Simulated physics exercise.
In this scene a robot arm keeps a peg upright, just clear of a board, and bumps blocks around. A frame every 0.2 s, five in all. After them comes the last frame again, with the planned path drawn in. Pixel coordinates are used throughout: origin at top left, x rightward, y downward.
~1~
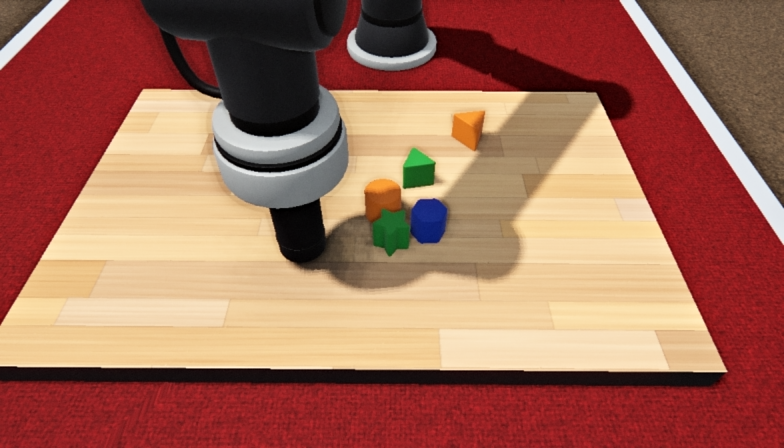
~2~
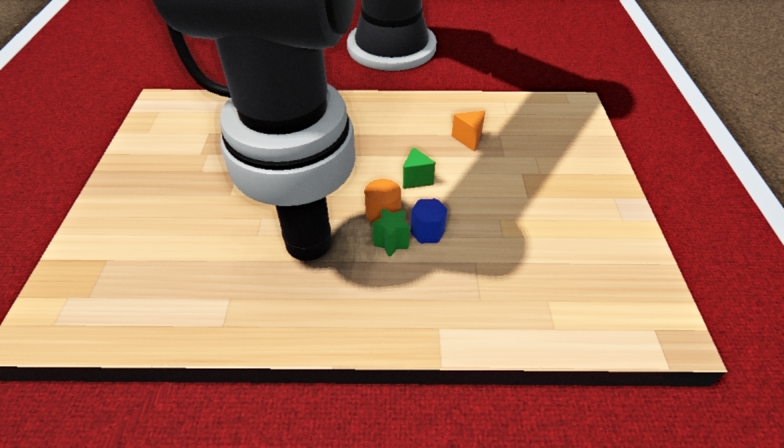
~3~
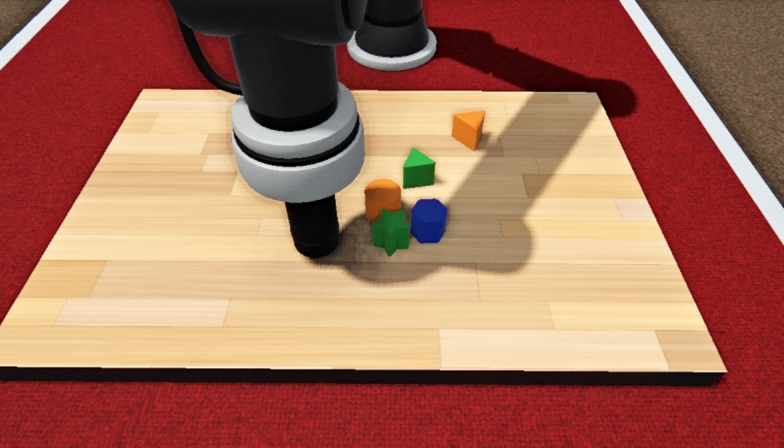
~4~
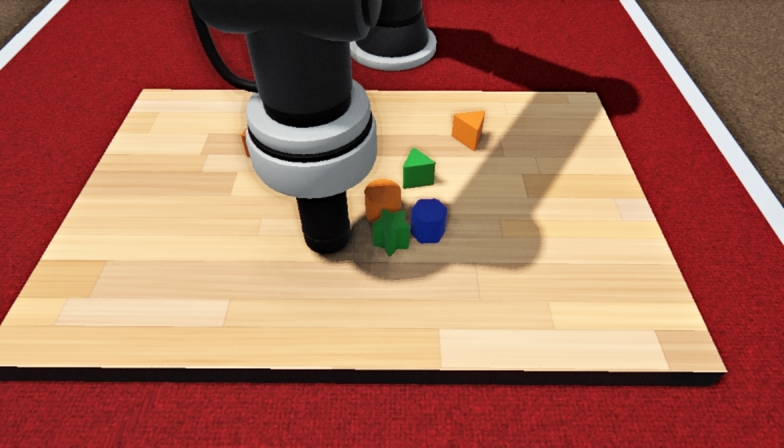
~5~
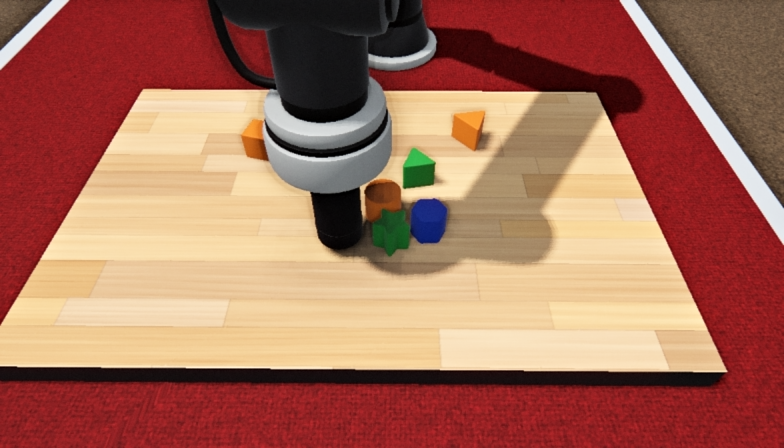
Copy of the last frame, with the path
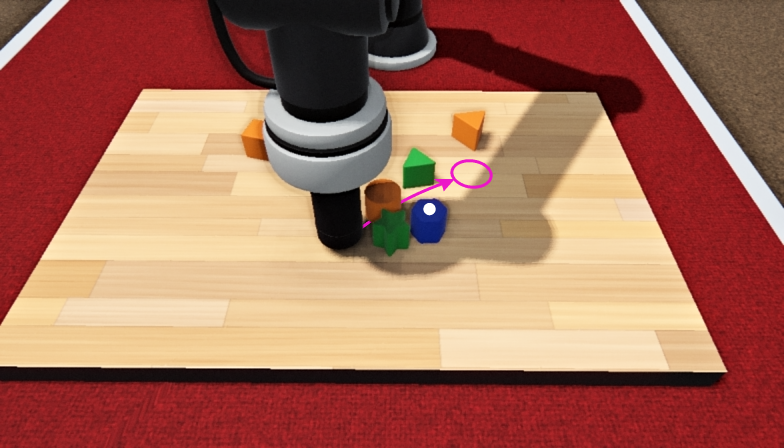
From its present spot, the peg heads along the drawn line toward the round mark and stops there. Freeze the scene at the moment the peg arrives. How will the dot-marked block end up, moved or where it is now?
It's unmoved.
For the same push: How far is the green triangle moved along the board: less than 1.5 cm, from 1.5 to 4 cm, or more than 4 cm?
It gets moved over 4 cm.
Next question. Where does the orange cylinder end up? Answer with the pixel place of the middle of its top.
If I read the scene right, the answer is (471, 128).
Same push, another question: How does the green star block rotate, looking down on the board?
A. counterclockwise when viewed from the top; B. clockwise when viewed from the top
B (clockwise when viewed from the top)
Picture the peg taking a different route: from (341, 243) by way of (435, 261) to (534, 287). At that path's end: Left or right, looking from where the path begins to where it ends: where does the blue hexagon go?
It's pushed left.
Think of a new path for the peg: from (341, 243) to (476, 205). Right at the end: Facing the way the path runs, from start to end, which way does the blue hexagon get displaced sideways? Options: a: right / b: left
I'll go with a - right.
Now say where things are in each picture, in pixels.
Peg's lower end (303, 246); orange cylinder (383, 190); green star block (392, 220); green triangle (418, 158); blue hexagon (430, 209), in the first frame.
Peg (309, 244); blocks still, in the second frame.
Peg (317, 241); blocks still, in the third frame.
Peg (328, 238); blocks still, in the fourth frame.
Peg (340, 233); orange cylinder (383, 190); green star block (392, 220); green triangle (418, 158); blue hexagon (430, 209), in the fifth frame.
Drawn move, from (341, 243) via (405, 200), ending at (471, 174); the dot is on the blue hexagon.
The first path, step by step. One third of the way, peg (384, 203); orange cylinder (412, 170); green star block (396, 218), turned 30° clockwise; green triangle (421, 153), turned 25° clockwise.
Two thirds of the way, peg (428, 180); orange cylinder (446, 146); green star block (396, 218), turned 30° clockwise; green triangle (438, 130).
At the end, peg (473, 164); orange cylinder (471, 128); green star block (396, 218), turned 30° clockwise; green triangle (439, 124), turned 35° anticlockwise; blue hexagon still.
